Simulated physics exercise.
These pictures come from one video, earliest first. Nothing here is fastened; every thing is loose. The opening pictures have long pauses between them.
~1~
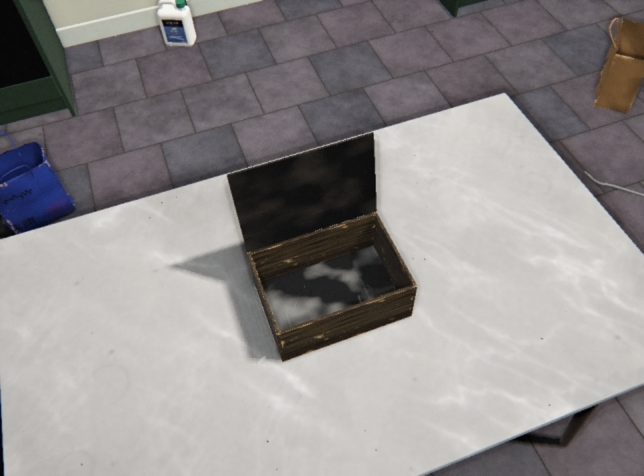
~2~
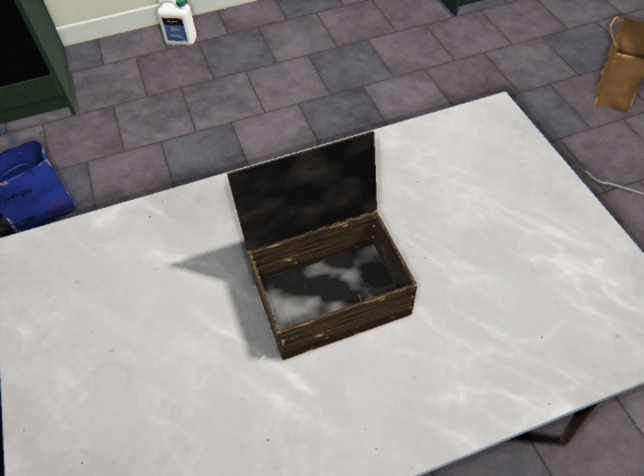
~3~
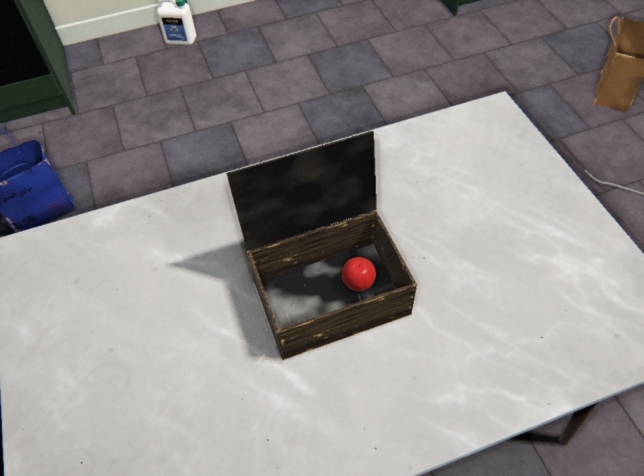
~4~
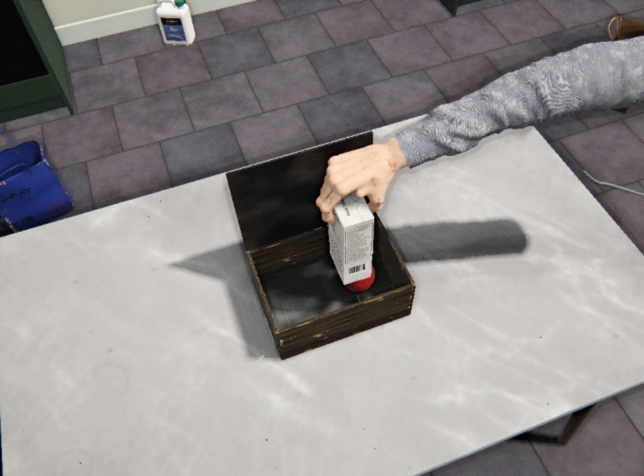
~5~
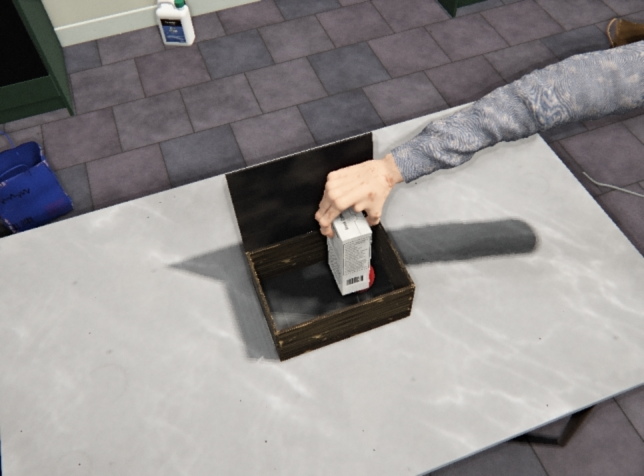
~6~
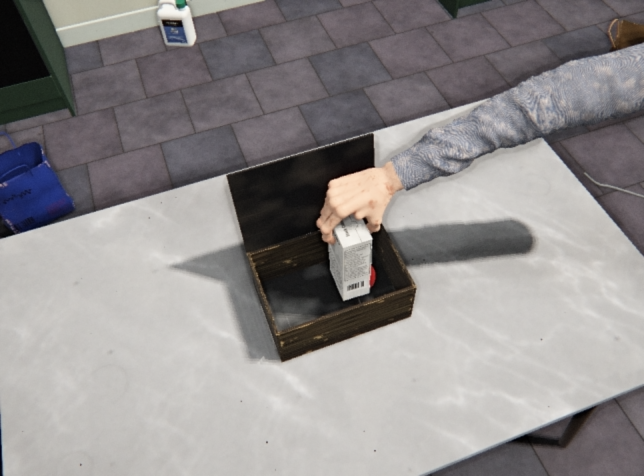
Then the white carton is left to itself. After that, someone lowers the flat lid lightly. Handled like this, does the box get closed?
It does.
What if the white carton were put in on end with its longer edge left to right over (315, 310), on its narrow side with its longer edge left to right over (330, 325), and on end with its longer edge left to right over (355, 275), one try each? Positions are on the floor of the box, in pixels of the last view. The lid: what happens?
Well, the first try leaves the lid standing open, the second leaves it lying shut, and the third leaves it standing open.
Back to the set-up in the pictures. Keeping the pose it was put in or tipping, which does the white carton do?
As it turns out, it changes its angle.
Then, 0.60 s on from there, white carton on its side near (316, 298); red apple shifted about its own width.
Then, 1.70 s on from there, lid 47° above the rim; white carton on its side near (316, 297); red apple shifted about its own width.
In the end, lid shut; toppled in the box, white carton; moved from the start, red apple. At the end, from the last picture's camera, white carton near (316, 297).
